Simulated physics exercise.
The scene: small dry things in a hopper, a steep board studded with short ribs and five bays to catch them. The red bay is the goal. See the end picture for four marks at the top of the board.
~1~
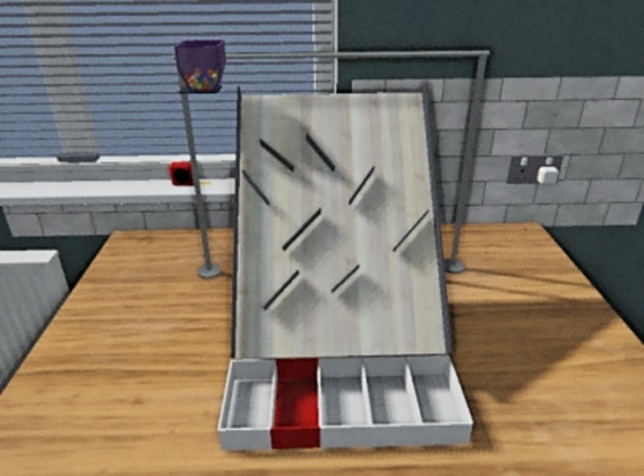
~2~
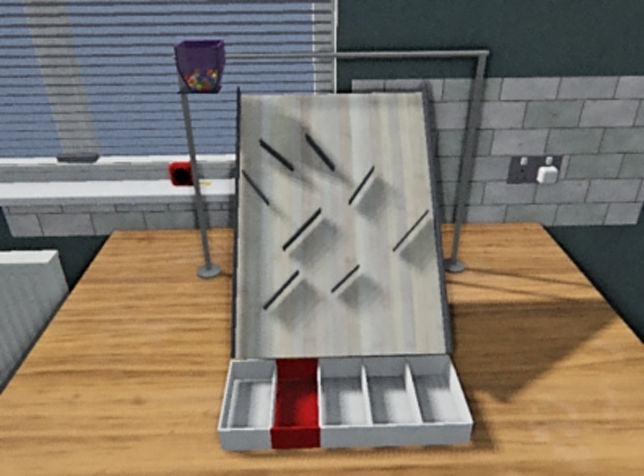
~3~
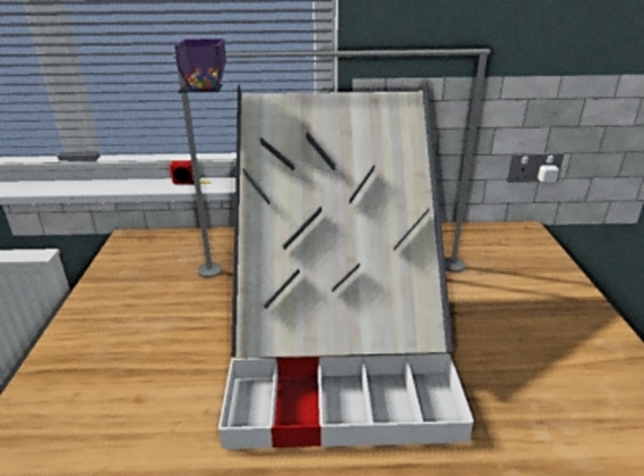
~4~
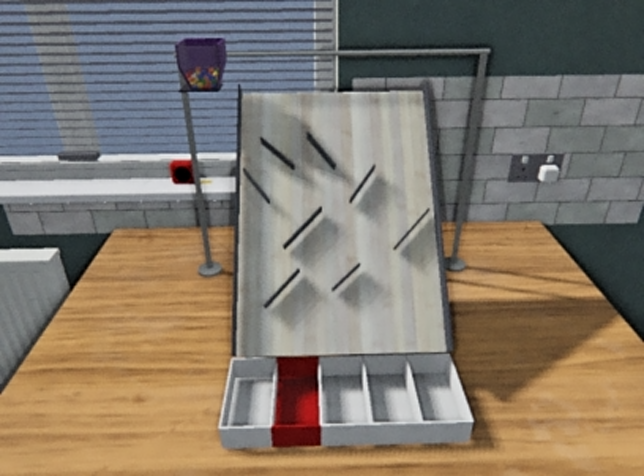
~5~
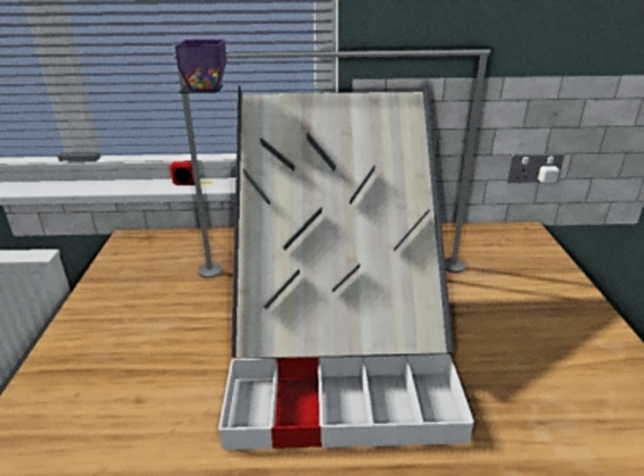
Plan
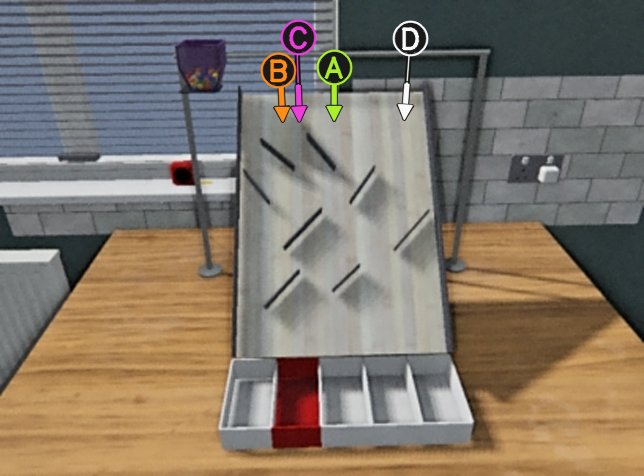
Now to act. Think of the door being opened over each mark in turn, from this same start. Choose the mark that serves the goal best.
Mark A does it best.
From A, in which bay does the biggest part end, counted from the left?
The second.
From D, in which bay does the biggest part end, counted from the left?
The third.
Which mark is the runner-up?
Mark C.
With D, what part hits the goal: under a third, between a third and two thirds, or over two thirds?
Under a third.
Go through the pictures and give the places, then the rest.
The first picture shows hopper near (206, 80), jelly beans, door shut.
The second picture shows ribs (260, 139) to (293, 166), (306, 134) to (334, 166), (242, 170) to (267, 201).
The third picture shows ribs (351, 199) to (375, 165), (283, 246) to (321, 207), (396, 247) to (429, 209).
The fourth picture shows ribs (264, 306) to (299, 268), (333, 289) to (360, 263).
The fifth picture shows red bay near (297, 436), number 2 of 5 from the left.
On the marked copy, mark A meets the board at (334, 115); mark B meets the board at (282, 116); mark C meets the board at (299, 116); mark D meets the board at (404, 114).
For mark A, the bulk in the red bay, a small share in other bays.
For mark B, a small share in the red bay, the bulk in other bays.
For mark C, close to a third in the red bay, close to half in other bays, a small share held on the board.
For mark D, only a few in the red bay, all but a few in other bays, only a few held on the board.
